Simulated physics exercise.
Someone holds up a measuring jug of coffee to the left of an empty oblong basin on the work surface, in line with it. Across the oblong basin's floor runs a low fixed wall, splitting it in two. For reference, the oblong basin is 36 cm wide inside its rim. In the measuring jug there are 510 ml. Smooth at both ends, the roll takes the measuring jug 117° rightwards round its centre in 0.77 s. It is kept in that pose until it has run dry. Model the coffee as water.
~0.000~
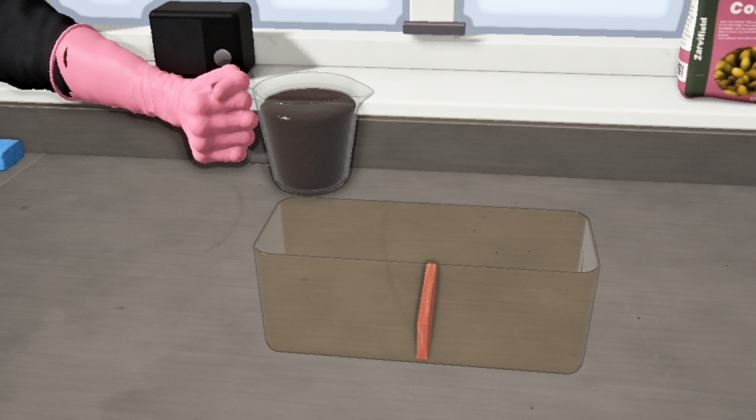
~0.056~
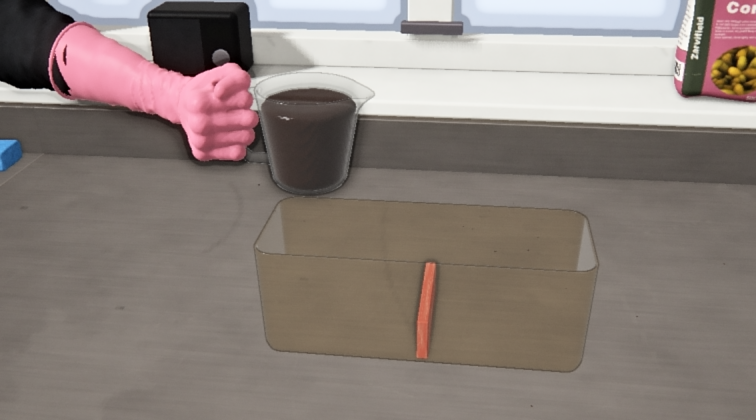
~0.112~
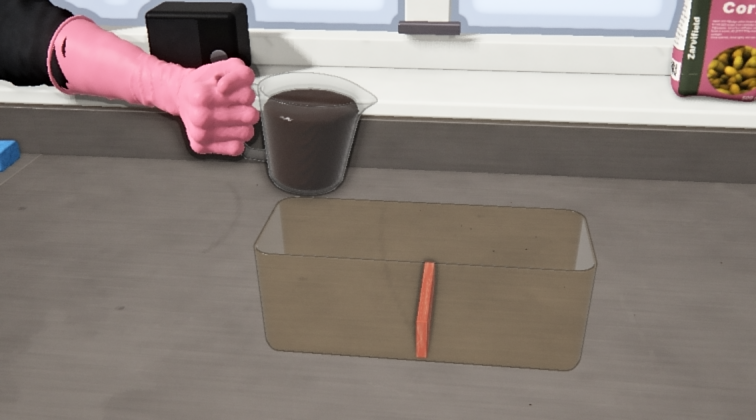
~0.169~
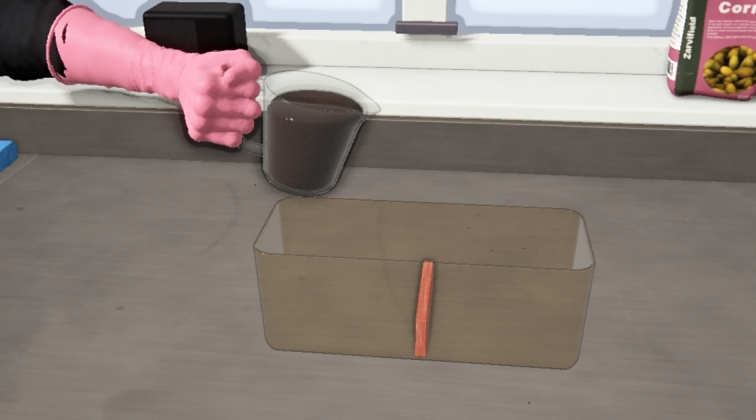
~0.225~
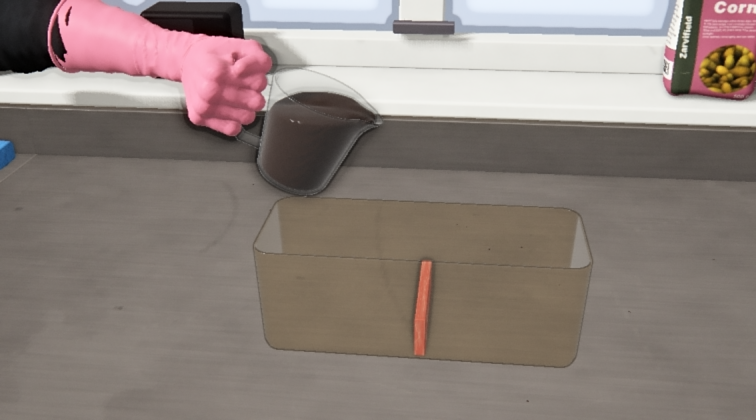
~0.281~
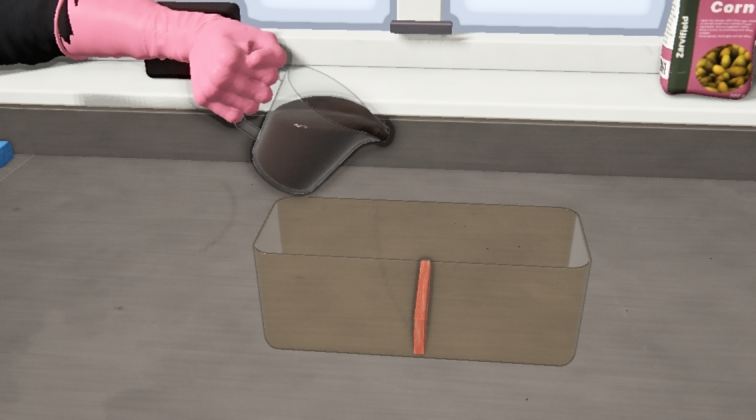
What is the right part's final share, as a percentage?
About 29 per cent.
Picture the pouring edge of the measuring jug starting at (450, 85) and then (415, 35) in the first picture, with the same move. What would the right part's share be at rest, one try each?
Around 95 per cent first, around 85 per cent next.
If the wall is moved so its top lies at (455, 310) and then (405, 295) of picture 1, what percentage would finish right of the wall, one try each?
15 % and 65 %.
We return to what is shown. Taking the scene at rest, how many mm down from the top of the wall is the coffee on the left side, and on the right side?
Left roughly 32 mm; right roughly 42 mm.
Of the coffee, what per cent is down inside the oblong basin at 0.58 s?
Around 42 percent.
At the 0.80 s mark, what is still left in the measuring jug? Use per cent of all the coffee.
Close to 2 percent of the total.
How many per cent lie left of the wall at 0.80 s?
That share comes to around 68 in a hundred.
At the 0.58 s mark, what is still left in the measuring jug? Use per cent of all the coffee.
Some 38 % of it is still there.
After 0.58 s the tilt is 100° and 37 per cent is still to pour, 19 is left of the wall and 23 right of it.
After 0.80 s the tilt is 117° and 2 per cent is still to pour, 68 is left of the wall and 28 right of it.
After 1.02 s the tilt is 117° and 0 per cent is still to pour, 70 is left of the wall and 29 right of it.
After 1.27 s the tilt is 117° and 0 per cent is still to pour, 70 is left of the wall and 29 right of it.
In the end 70 per cent lies left of the wall, 29 right of it and 1 outside.
